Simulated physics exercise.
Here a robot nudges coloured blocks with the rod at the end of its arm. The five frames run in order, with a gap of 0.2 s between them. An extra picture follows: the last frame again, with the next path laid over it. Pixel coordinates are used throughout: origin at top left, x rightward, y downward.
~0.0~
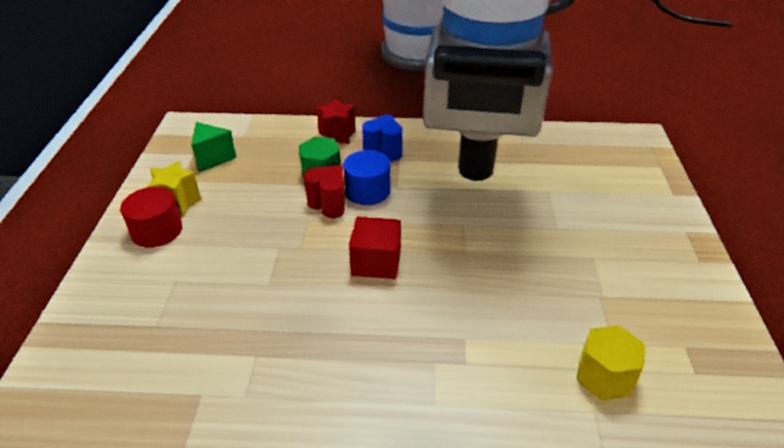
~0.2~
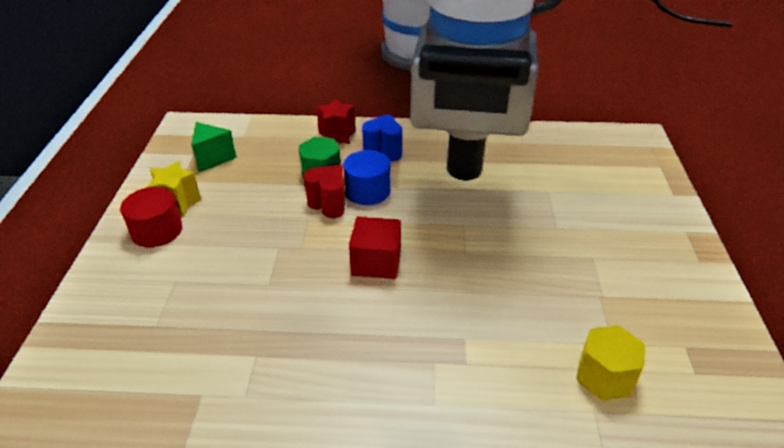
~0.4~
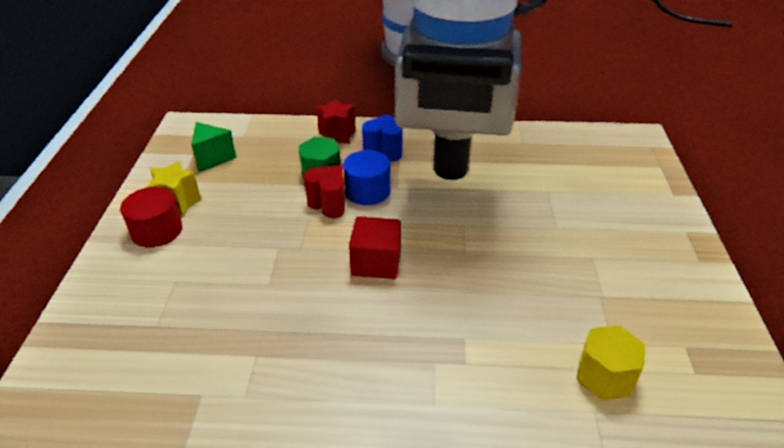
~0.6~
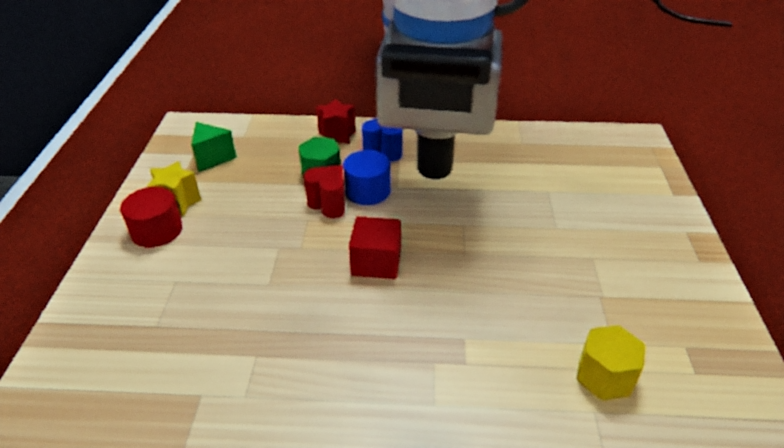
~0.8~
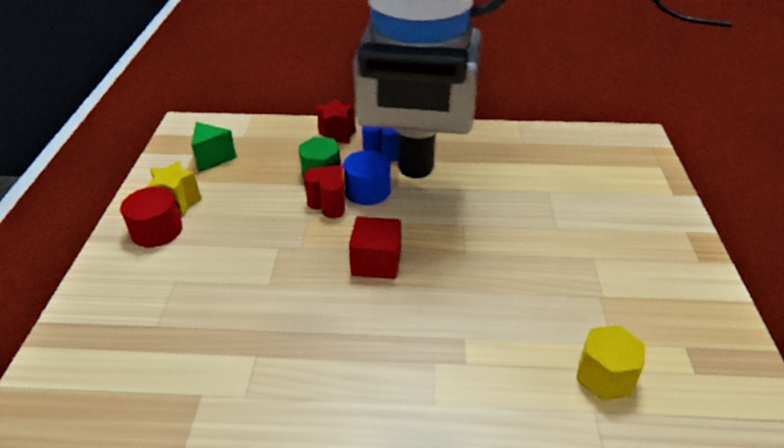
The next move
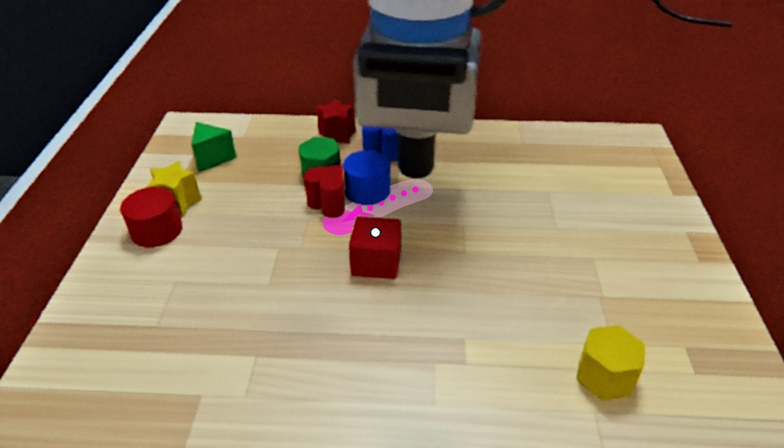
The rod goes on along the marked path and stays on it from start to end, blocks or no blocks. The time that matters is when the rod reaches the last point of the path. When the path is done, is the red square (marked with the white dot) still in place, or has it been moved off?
The result: It stays put.
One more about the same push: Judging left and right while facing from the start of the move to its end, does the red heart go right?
It seems so.
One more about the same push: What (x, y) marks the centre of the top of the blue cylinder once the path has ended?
Its top middle is near (325, 169).
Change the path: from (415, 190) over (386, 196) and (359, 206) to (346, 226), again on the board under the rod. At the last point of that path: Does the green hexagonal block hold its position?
Going by the path, no.
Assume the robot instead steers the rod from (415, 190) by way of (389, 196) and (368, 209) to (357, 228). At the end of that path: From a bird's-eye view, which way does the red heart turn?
Seen from overhead, it turns anticlockwise.
Path on the board, from (415, 190) by way of (390, 199) and (366, 210) to (341, 222); the dot is on the red square.
The first path, step by step. Halfway along, rod (377, 184); green hexagonal block (315, 146); red heart (301, 179), turned 50° anticlockwise; blue cylinder (340, 165).
At the end, rod (340, 202); green hexagonal block (313, 144); red heart (280, 180), turned 65° anticlockwise; blue cylinder (325, 169); red square in place.
